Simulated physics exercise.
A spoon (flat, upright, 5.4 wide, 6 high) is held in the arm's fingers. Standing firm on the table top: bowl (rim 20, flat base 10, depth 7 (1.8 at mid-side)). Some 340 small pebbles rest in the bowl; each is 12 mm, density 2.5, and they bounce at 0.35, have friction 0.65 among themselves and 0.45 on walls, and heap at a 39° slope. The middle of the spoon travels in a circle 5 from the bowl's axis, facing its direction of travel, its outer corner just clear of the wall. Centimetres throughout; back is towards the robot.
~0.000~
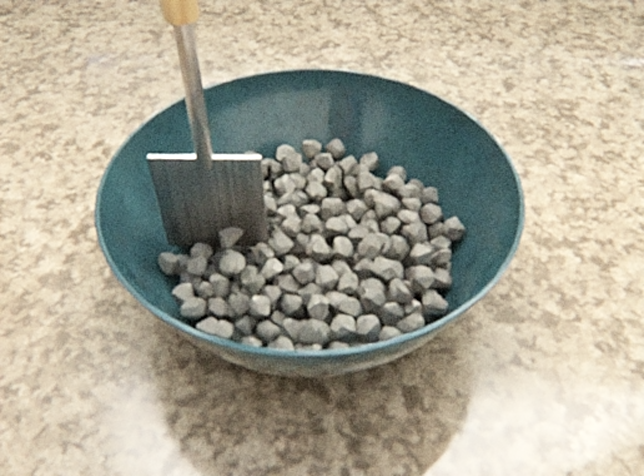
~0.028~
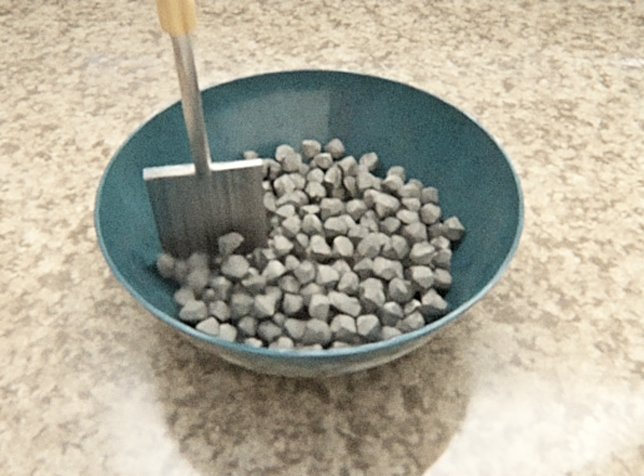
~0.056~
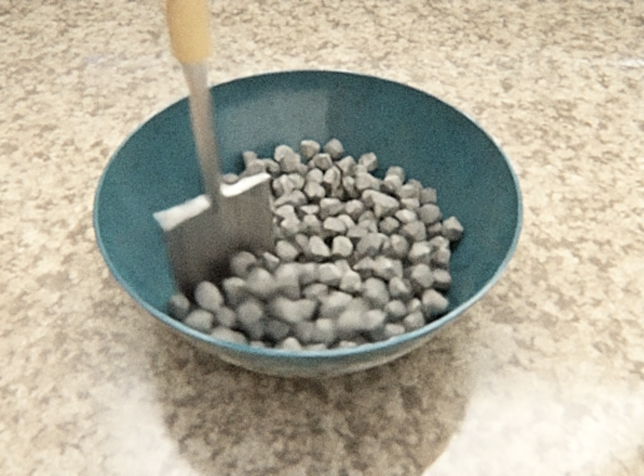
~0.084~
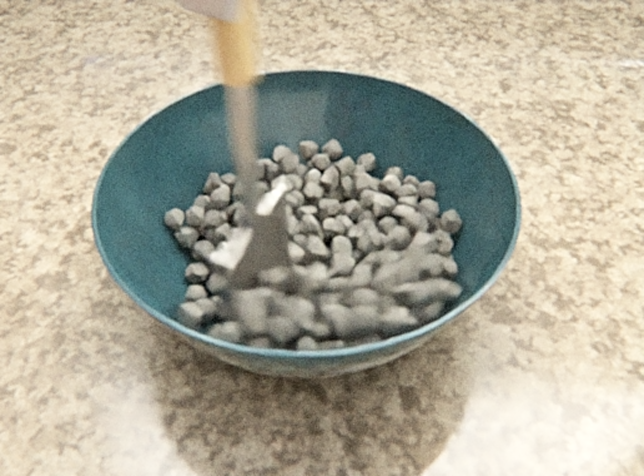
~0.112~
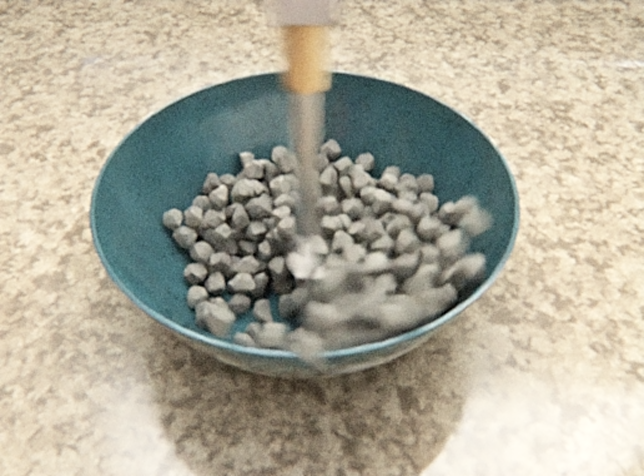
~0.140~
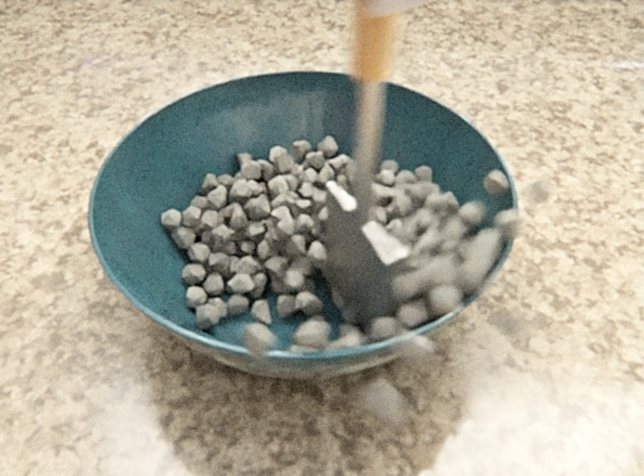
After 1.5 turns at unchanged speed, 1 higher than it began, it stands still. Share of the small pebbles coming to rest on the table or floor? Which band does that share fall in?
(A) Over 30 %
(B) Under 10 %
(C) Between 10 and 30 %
Option A: Over 30 %.
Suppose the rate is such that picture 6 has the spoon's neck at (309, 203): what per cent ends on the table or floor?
Roughly 30 percent of it.
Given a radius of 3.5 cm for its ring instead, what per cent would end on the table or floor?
It would be close to 25 per cent then.
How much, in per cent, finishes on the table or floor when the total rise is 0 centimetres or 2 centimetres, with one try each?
I'd reckon around 40 and 25 per cent.
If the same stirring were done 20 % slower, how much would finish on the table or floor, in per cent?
About 30 percent, I'd say.
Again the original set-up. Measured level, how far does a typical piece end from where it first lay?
Roughly 13 cm, measured level.
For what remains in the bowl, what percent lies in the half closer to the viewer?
Some 50 per cent.
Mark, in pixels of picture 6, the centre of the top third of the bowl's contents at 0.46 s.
About (318, 319).
By 0.30 s, 280° round, highest piece 14 above the table; 276 in the bowl, 8 on the table or floor, 54 in flight or on the tool.
By 0.46 s, 80° round, highest piece 10 above the table; 222 in the bowl, 74 on the table or floor, 42 in flight or on the tool.
By 0.74 s, 180° round, highest piece 7 above the table; 198 in the bowl, 139 on the table or floor, 1 in flight or on the tool.
By 1.44 s, 180° round, highest piece 5 above the table; 198 in the bowl, 140 on the table or floor.
Final count, 198 in the bowl, 140 on the table or floor. That is 41 % on the table or floor.
